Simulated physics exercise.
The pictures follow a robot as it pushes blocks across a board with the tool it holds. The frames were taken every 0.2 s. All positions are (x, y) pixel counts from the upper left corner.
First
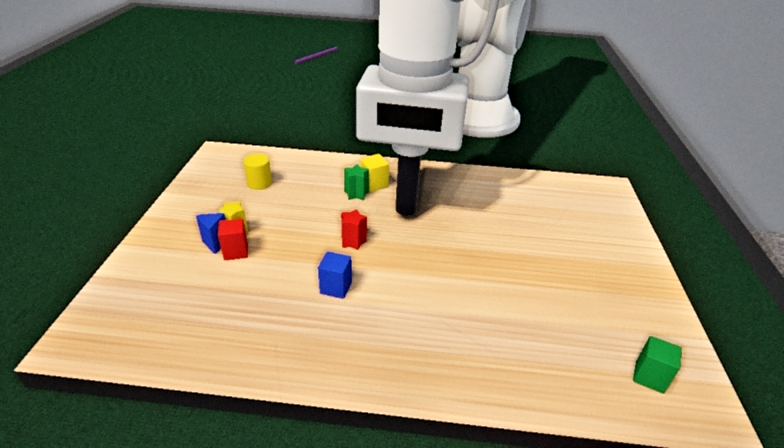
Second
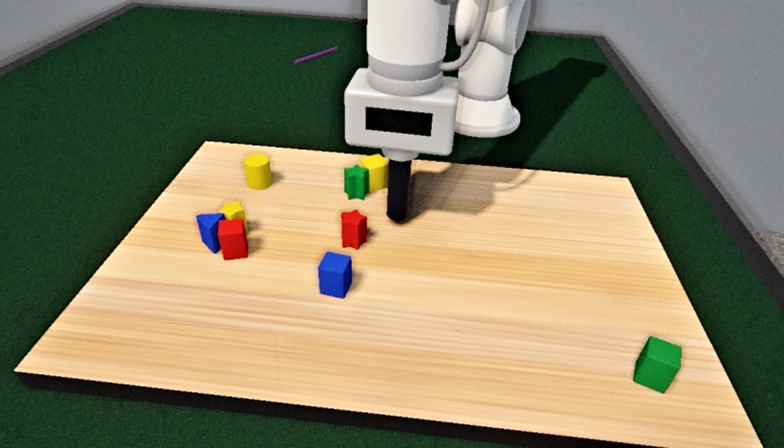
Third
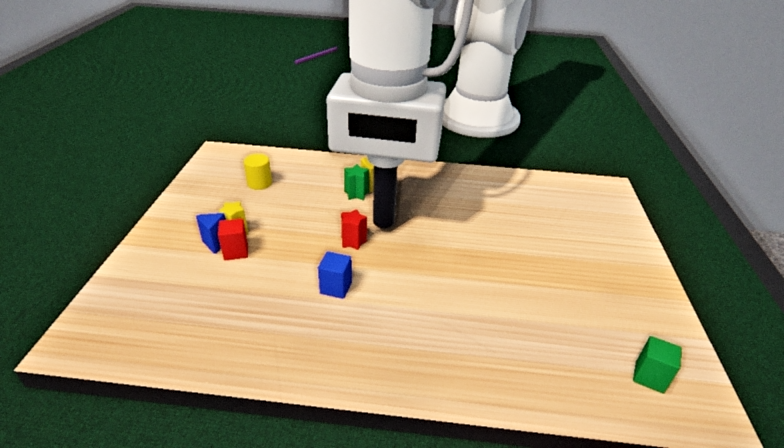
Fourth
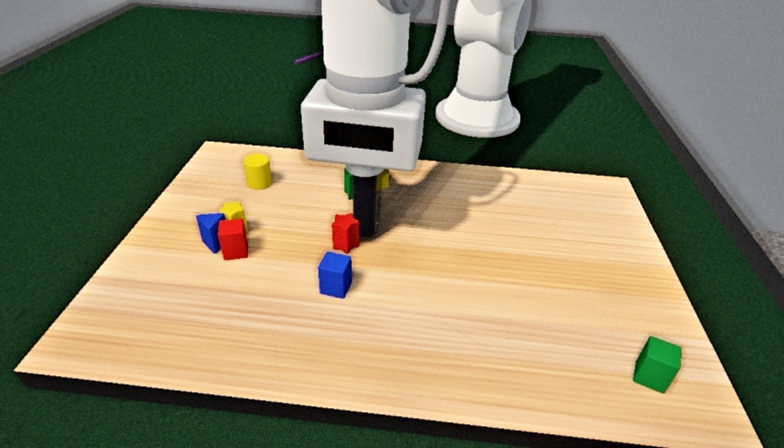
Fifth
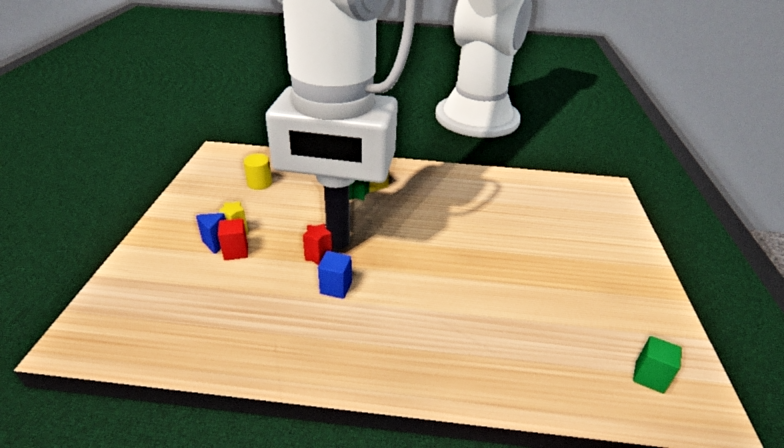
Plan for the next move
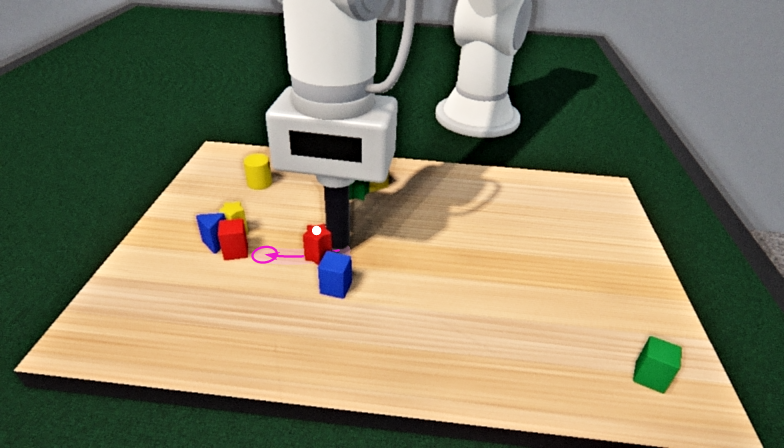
At the start, a white robot arm holds its black tool above right of a red star-shaped block on a wooden board scattered with colourful blocks. The tool moves left and toward the viewer, reaches the red star, then pushes it a short way left, behind the blue block.
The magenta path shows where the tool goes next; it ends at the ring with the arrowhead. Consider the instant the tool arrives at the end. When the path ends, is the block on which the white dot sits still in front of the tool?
That would be a no.
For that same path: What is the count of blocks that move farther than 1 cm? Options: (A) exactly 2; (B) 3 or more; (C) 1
C: 1.
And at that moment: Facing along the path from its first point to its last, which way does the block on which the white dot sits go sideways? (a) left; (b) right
(a)
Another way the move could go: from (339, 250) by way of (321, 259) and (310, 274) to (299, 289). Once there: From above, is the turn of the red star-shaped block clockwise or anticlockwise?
Clockwise, looking down.
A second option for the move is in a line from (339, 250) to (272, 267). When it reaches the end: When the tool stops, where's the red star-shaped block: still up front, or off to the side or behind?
It will keep going ahead of the tool.
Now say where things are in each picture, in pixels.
The first picture shows lower end of the tool (406, 210), tops of blocks, red four-sided block (231, 226), red star-shaped block (353, 216).
The second picture shows tool (397, 215), blocks as before.
The third picture shows tool (384, 222), blocks as before.
The fourth picture shows tool (365, 231), red star-shaped block (345, 220).
The fifth picture shows tool (338, 242), red four-sided block (231, 226), red star-shaped block (317, 231).
The drawn path runs from (339, 250) over (302, 256) to (265, 255); the dot is on the red star-shaped block.
What follows on the original path. Halfway along, tool (300, 248); red star-shaped block (278, 239), turned 15° anticlockwise.
At the end, tool (263, 246); red four-sided block not moved; red star-shaped block (258, 244), turned 60° anticlockwise.
